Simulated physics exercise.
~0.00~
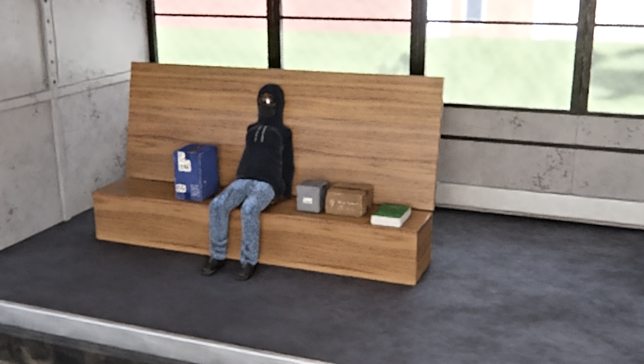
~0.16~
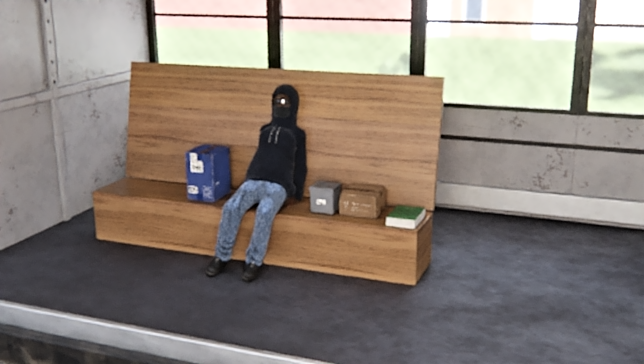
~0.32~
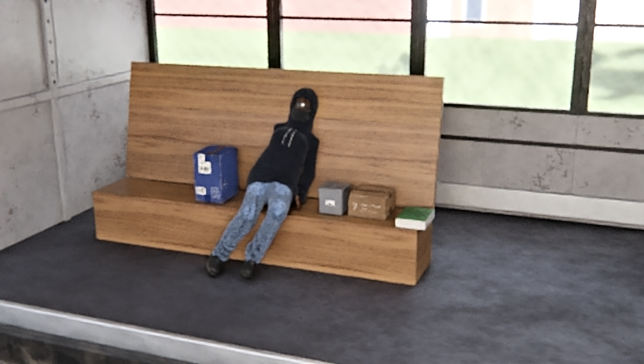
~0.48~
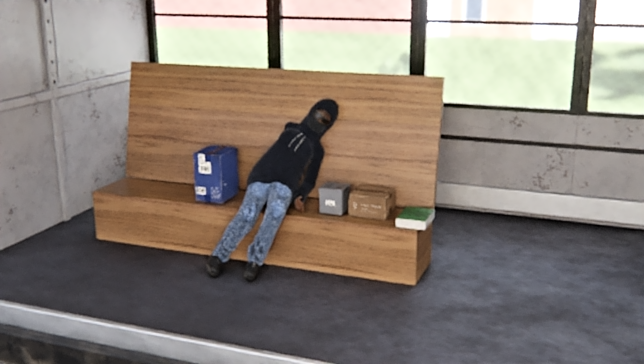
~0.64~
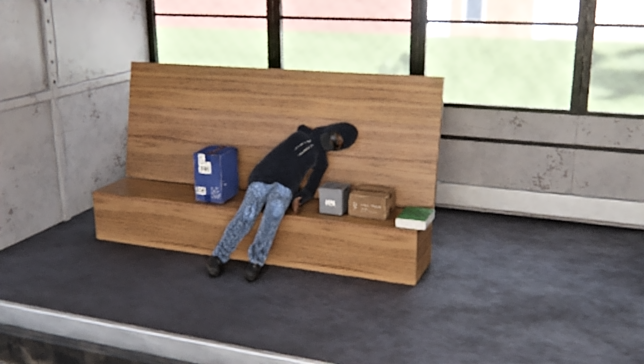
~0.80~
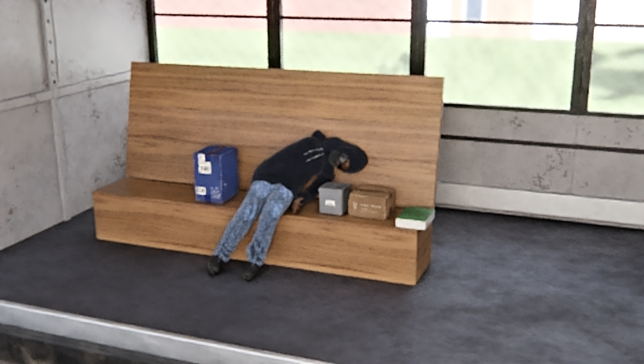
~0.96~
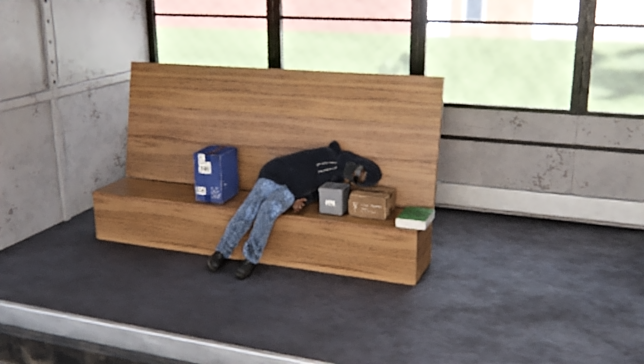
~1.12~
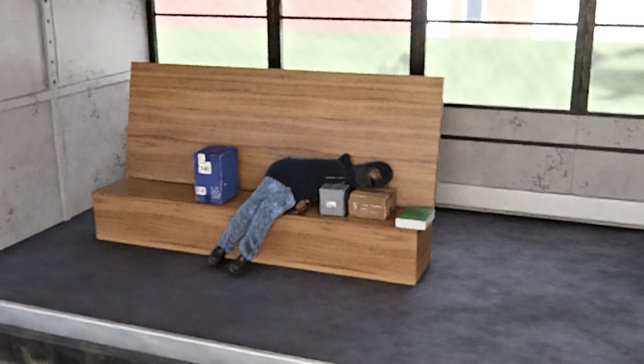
The clip opens on a hooded commuter in jeans slumped upright on a long wooden bench, with a blue pack on the left and a grey tub, a brown carton and a green folder on the right. Everything on the seat slides a little to the right, and the folder reaches the bench's end. The objects then stop, but the commuter's upper body keeps tipping rightward. The limp torso folds down over the tub and the carton, head lowering last. It ends with the commuter sprawled sideways, hips still on the seat, and all four items still on the bench.
